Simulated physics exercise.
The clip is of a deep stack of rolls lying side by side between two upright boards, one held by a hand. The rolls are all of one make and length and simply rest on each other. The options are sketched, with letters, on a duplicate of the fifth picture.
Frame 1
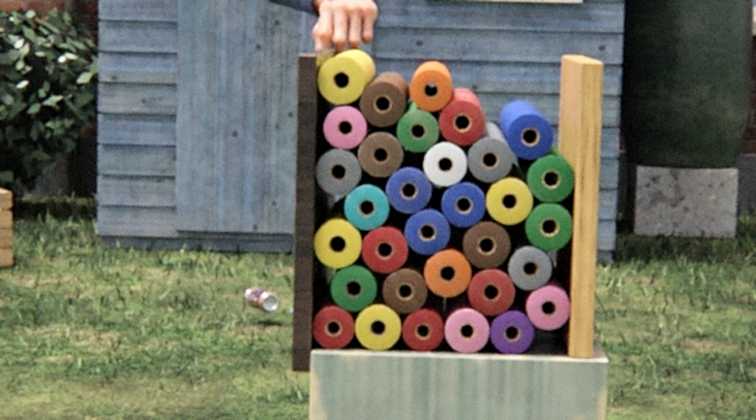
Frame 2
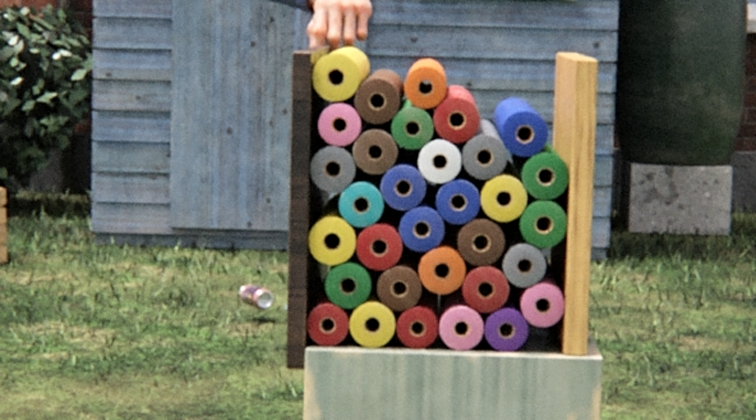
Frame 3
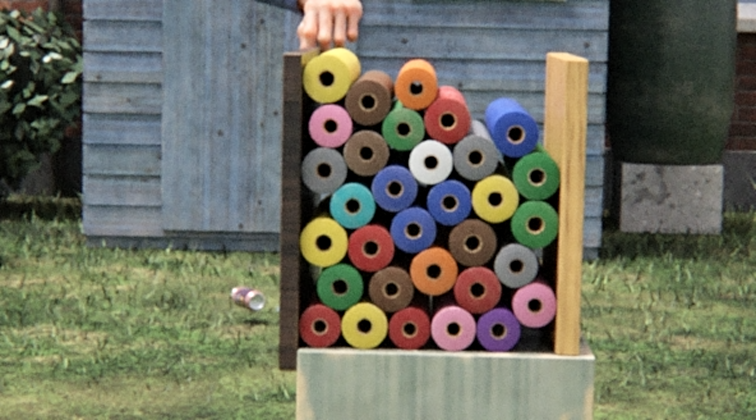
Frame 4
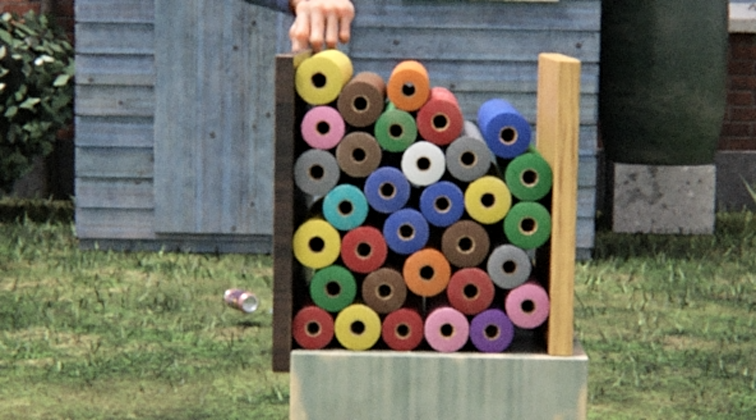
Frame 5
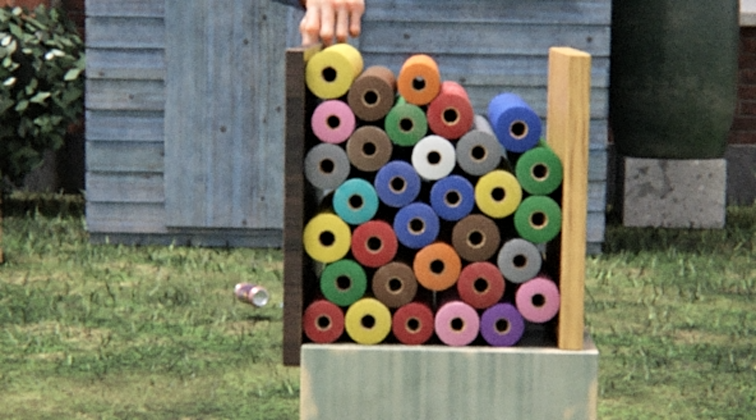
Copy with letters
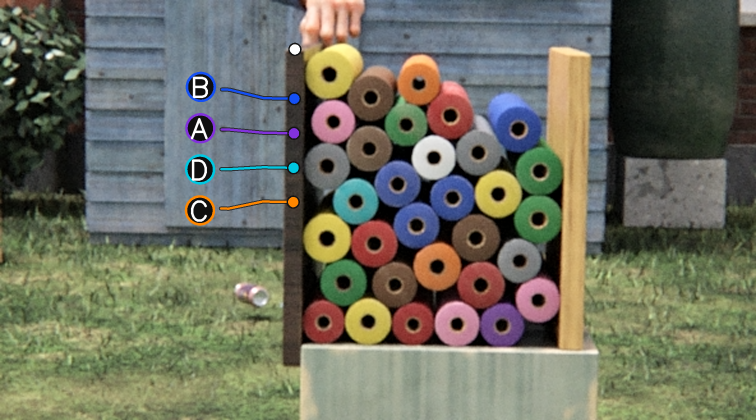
A hand holds a dark board beside stacked colorful rolls, which stay still as the view shifts slightly.
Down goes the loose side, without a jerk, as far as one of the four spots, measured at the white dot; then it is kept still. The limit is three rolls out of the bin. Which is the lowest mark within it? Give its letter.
No lower than C.
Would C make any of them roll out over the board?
At C: Yes.
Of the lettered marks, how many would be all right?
The number is four.
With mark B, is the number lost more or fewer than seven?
At B, fewer than seven.
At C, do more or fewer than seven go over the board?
Fewer than seven.
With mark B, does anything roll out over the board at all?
No, at B.
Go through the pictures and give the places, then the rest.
The first picture shows a turquoise roll (367, 208); a yellow roll (510, 201); a green roll (418, 131).
The second picture shows a green roll (413, 128); a yellow roll (336, 77).
The third picture shows side board (303, 196); a red roll (320, 326).
The fourth picture shows a brown roll (385, 290); a red roll (364, 250).
The fifth picture shows a turquoise roll (356, 202); a yellow roll (499, 194); a green roll (406, 125).
On the marked copy, A at (294, 133); B at (295, 99); C at (293, 202); D at (294, 168); the white dot at (295, 49).
With C. Early on, top of the board (304, 118).
Further on, top of the board (303, 197).
At the end, top of the board (303, 201), three out over the board.
As for the rest, A one out over the board; B none out over the board; D one out over the board.
